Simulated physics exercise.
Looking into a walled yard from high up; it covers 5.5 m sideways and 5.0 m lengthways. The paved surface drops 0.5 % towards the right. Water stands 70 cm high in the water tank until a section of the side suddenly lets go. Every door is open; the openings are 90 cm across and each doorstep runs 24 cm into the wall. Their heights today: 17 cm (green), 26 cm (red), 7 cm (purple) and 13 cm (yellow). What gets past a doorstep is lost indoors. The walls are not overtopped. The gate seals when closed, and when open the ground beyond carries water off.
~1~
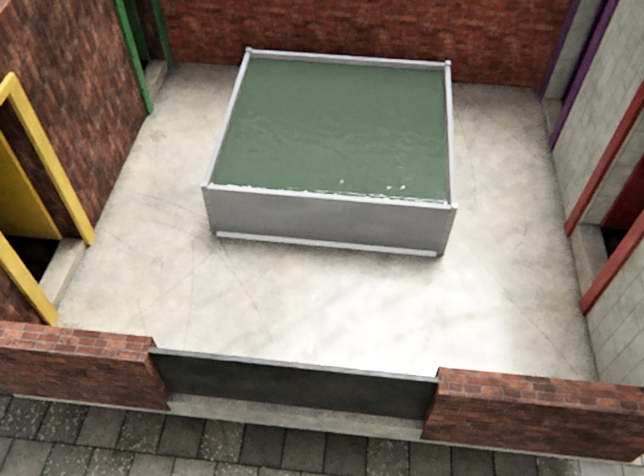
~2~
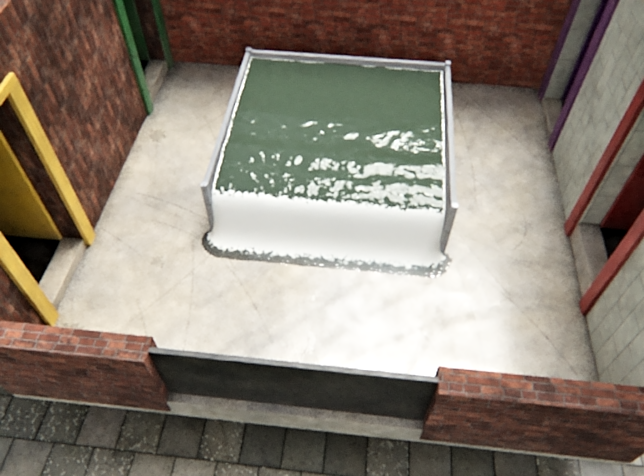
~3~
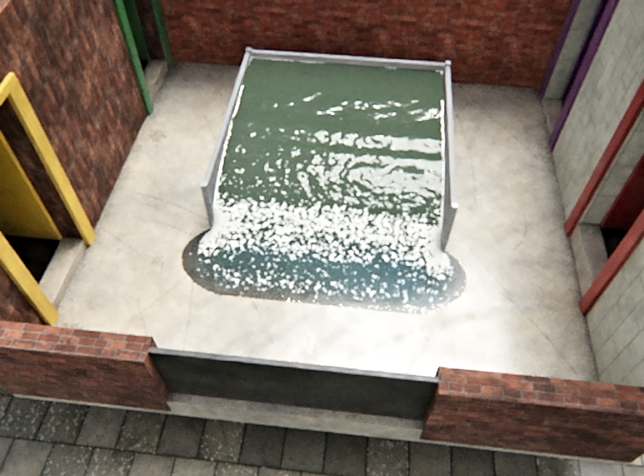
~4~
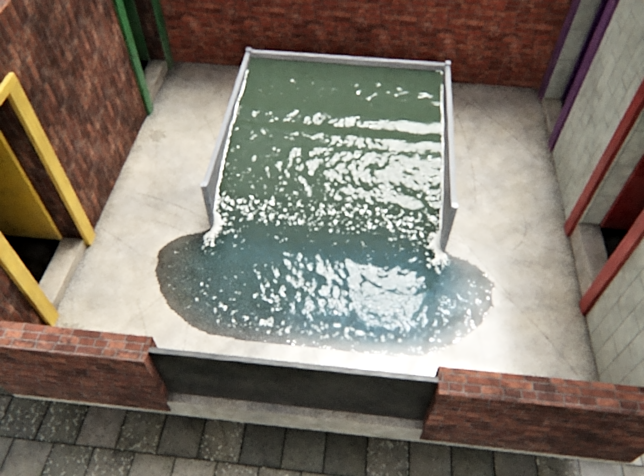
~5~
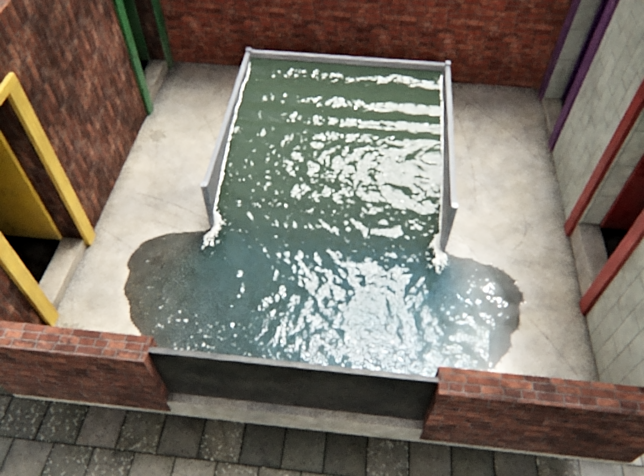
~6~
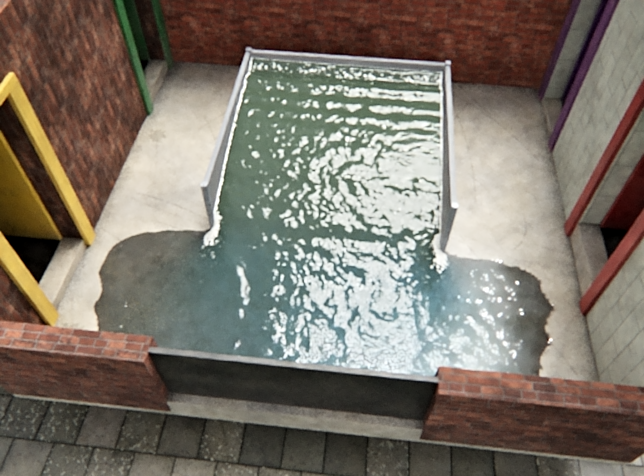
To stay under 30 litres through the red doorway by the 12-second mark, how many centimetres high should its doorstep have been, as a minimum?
Close to 17 cm is just enough.
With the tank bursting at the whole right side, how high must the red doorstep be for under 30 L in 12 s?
Some 34 cm.
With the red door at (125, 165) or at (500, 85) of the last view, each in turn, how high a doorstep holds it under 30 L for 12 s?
About 12.5 and 23 cm.
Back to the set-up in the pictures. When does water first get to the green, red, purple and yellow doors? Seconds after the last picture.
Green 2.2 s, red 0.8 s, purple 2.2 s, yellow 0.3 s.
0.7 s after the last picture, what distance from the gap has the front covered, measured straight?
About 3.2 m.
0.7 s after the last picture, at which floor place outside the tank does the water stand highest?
At about (311, 374).
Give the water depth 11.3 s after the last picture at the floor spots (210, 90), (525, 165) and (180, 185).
Roughly 9, 12 and 11 cm, in turn.
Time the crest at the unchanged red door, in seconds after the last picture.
At about 2.8 s.
Then, 0.7 s after the last picture water covers 40 % of the floor, deepest (52 cm) near (311, 374); it has not reached the red door.
Then, 2.3 s after the last picture water covers 80 % of the floor, deepest (46 cm) near (579, 421); 23 cm at the red door, 0 litres in over its 26 cm doorstep.
Then, 11.3 s after the last picture water covers 100 % of the floor, deepest (21 cm) near (592, 386); 17 cm at the red door, 1 litre in over its 26 cm doorstep.
At the red door as built, the water peaked near 24 cm, 2.7 s after the last picture.
With a doorstep of 15 cm, 45 litres would have come in within the 12 s; with 20 cm, 12 litres. So under 30 litres takes about 17 cm.
